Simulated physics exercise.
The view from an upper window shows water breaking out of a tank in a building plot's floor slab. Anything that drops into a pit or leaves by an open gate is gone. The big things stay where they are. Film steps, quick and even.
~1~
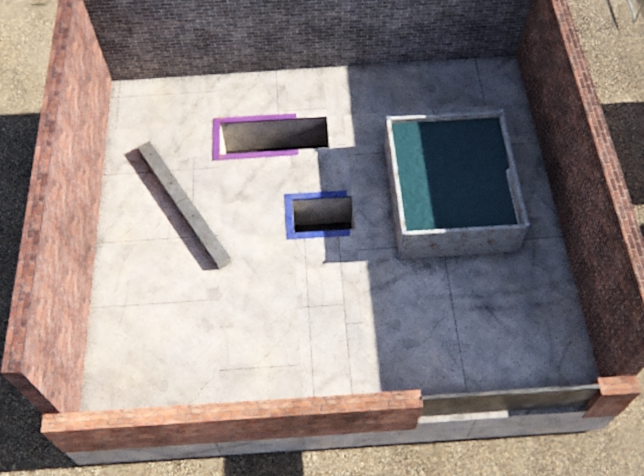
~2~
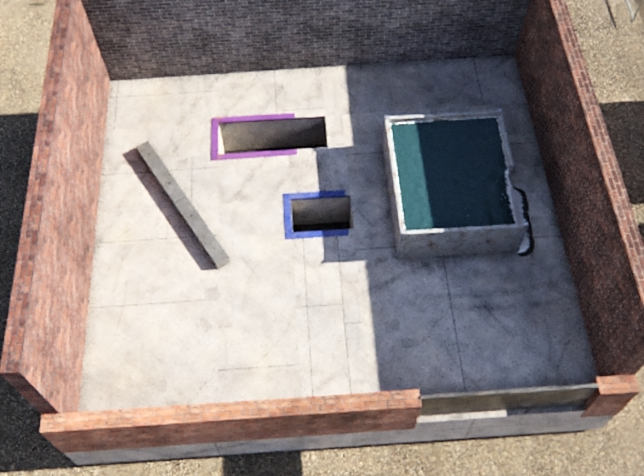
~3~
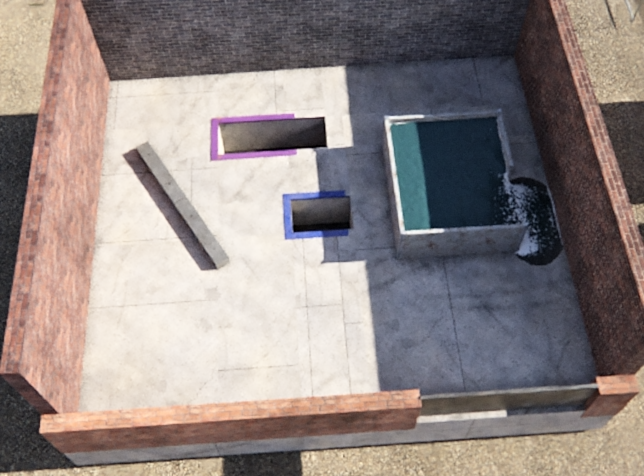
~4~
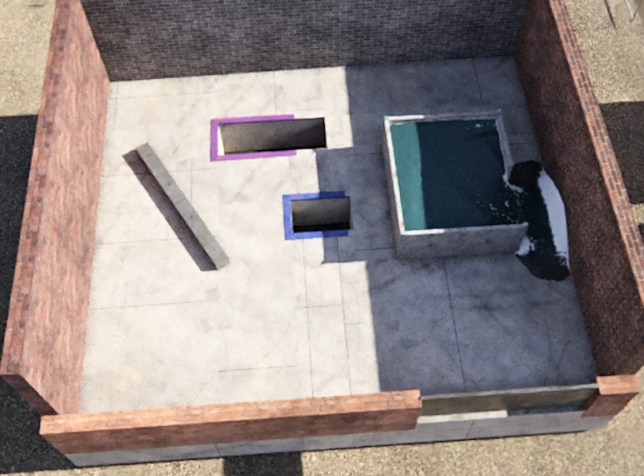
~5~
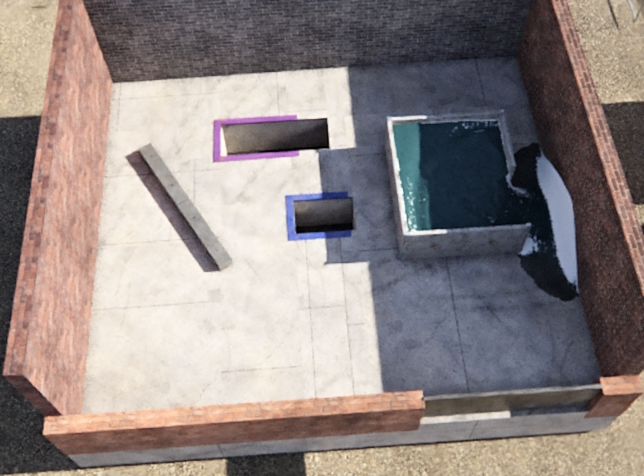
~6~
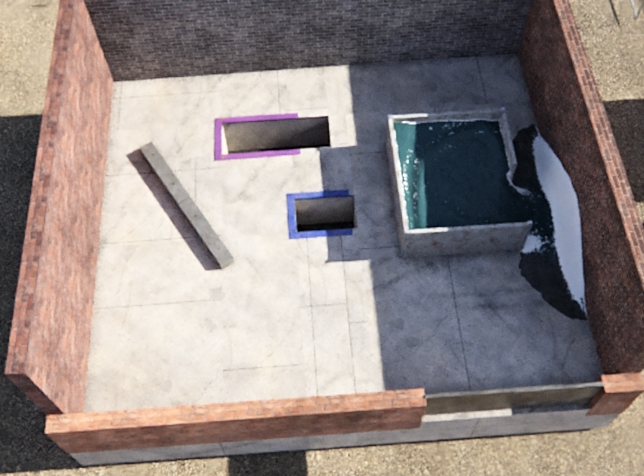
A tank stands full, then water pours from its right side and spreads along the wall.
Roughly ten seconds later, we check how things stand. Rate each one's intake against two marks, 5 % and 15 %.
Ratings: Gate - below the 5 % mark; blue pit - below the 5 % mark; purple pit - between the two marks.
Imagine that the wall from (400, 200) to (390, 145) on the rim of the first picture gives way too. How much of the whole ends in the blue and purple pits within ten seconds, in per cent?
The blue pit takes 45 per cent and the purple pit 20 per cent.
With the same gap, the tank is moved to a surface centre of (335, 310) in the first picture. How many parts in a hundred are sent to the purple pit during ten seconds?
Purple: About 14 %.
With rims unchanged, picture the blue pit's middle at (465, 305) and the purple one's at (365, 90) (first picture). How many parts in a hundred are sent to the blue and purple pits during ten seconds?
Breakdown: Blue 4%, purple 25%.
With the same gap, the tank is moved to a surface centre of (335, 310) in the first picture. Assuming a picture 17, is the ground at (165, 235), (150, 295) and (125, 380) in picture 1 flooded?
Spot 1 unwetted, spot 2 unwetted, and spot 3 unwetted.
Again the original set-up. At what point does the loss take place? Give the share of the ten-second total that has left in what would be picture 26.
Near 0 in a hundred, I reckon.
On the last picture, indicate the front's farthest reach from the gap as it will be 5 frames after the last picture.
Around (513, 56).
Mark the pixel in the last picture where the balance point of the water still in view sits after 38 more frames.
Centre of the water: Near (389, 222).
A moment on, water covers 15 % of the floor; the gate 0 %, the blue pit 0 %, the purple pit 0 %.
Next, water covers 20 % of the floor; the gate 0 %, the blue pit 0 %, the purple pit 0 %.
Then, water covers 45 % of the floor; the gate 0 %, the blue pit 0 %, the purple pit 0 %.
Later, water covers 80 % of the floor; the gate 0 %, the blue pit 1 %, the purple pit 5 %.
In the end, water covers 90 % of the floor; the gate 0 %, the blue pit 2 %, the purple pit 11 %.
